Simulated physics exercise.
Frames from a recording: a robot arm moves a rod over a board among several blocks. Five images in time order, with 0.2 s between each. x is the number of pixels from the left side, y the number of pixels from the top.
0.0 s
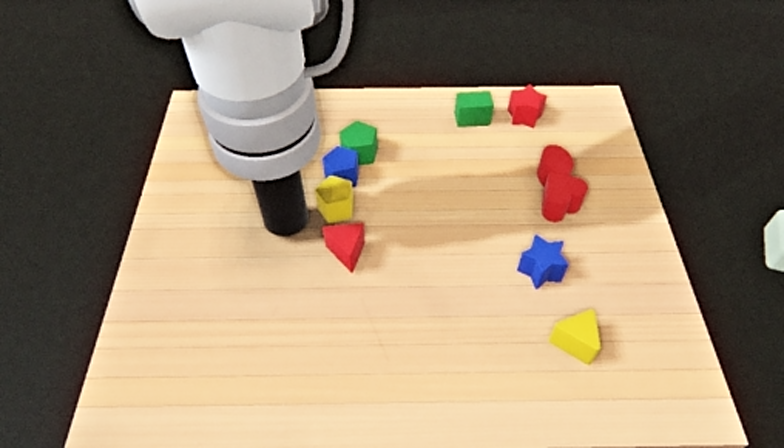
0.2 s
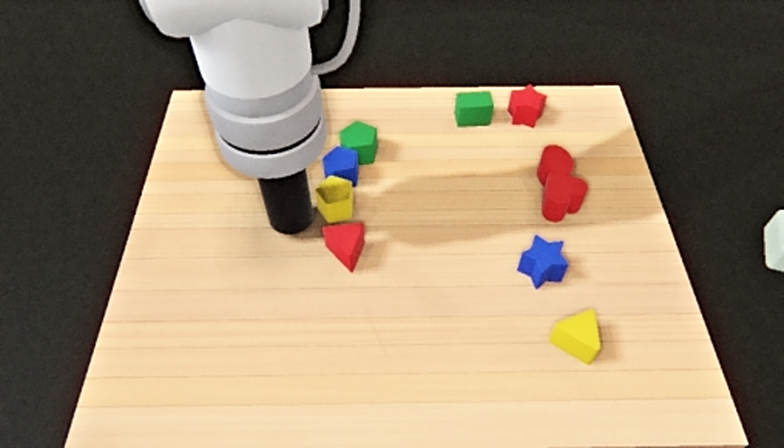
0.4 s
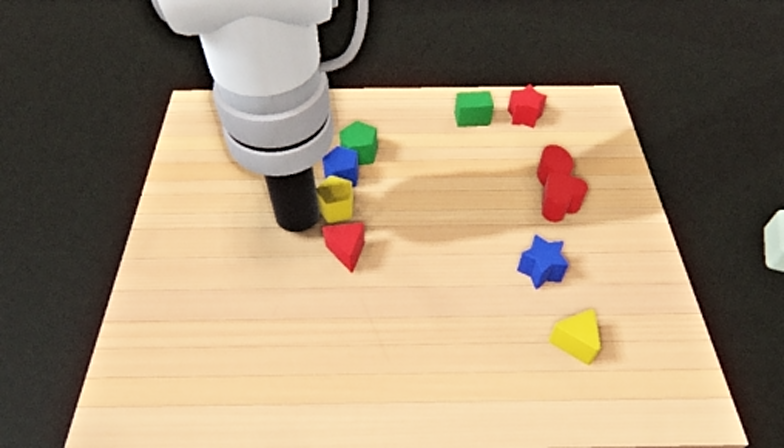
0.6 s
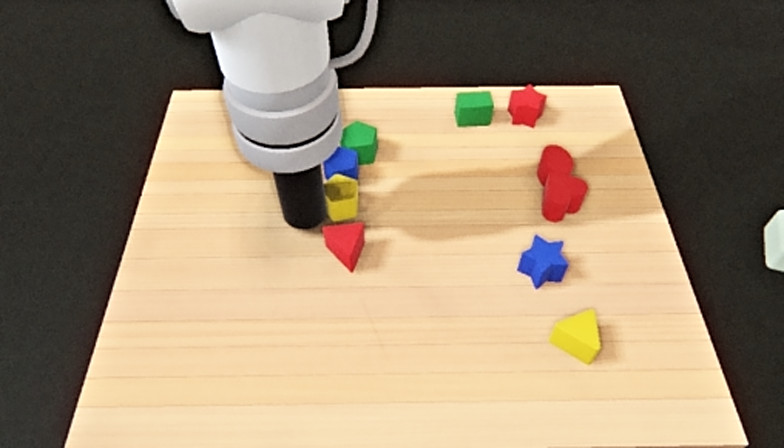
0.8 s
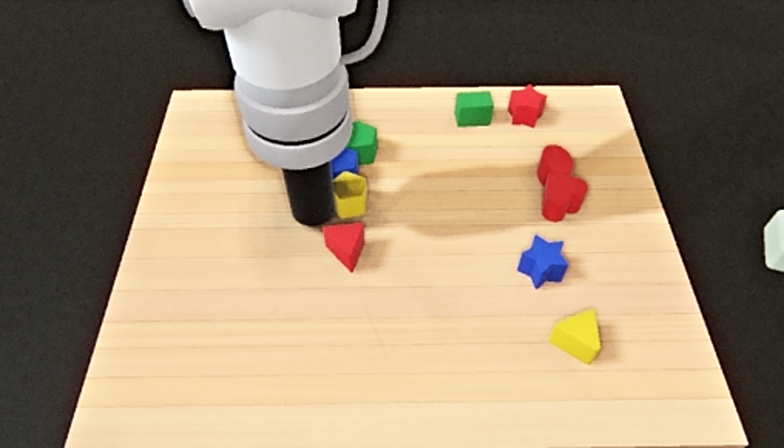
To begin with, a robot arm holds a black rod just left of a cluster of green, blue, yellow and red blocks on a wooden board. The rod edges right toward the yellow pentagonal block, then nudges it slightly rightward, while the other blocks stay put.
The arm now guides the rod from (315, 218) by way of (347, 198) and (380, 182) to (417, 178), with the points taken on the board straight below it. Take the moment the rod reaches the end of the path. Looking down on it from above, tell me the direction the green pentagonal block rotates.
If we look at it from overhead, the green pentagonal block pivots clockwise.
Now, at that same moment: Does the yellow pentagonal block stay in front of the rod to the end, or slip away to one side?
By then it is in front of the rod.
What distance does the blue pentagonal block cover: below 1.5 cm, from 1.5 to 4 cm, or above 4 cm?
The 1.5 to 4 cm band.
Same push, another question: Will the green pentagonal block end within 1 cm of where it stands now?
Going by the path, no.
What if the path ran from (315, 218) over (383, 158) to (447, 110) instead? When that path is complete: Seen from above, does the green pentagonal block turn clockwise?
I expect so.
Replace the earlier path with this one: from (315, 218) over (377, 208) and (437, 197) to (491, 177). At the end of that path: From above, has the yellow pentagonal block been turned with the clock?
Final answer: No.
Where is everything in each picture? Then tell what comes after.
In the first frame, rod's lower end at (286, 219); blue pentagonal block at (341, 158); red three-sided block at (345, 235); yellow pentagonal block at (334, 189); green pentagonal block at (359, 133).
In the second frame, rod at (291, 217); blocks still.
In the third frame, rod at (298, 215); blocks still.
In the fourth frame, rod at (305, 212); yellow pentagonal block at (340, 188).
In the fifth frame, rod at (314, 209); blue pentagonal block at (341, 158); red three-sided block at (345, 235); yellow pentagonal block at (348, 185); green pentagonal block at (359, 133).
The first path, step by step. One third of the way, rod at (347, 189); blue pentagonal block at (347, 148), turned 20° anticlockwise; yellow pentagonal block at (383, 170), turned 25° clockwise; green pentagonal block at (362, 126), turned 15° clockwise.
Two thirds of the way, rod at (380, 173); blue pentagonal block at (353, 140), turned 75° anticlockwise; yellow pentagonal block at (418, 158), turned 35° clockwise; green pentagonal block at (363, 118), turned 35° clockwise.
At the end, rod at (418, 170); blue pentagonal block at (353, 140), turned 75° anticlockwise; red three-sided block still; yellow pentagonal block at (454, 151), turned 15° clockwise; green pentagonal block at (363, 118), turned 35° clockwise.
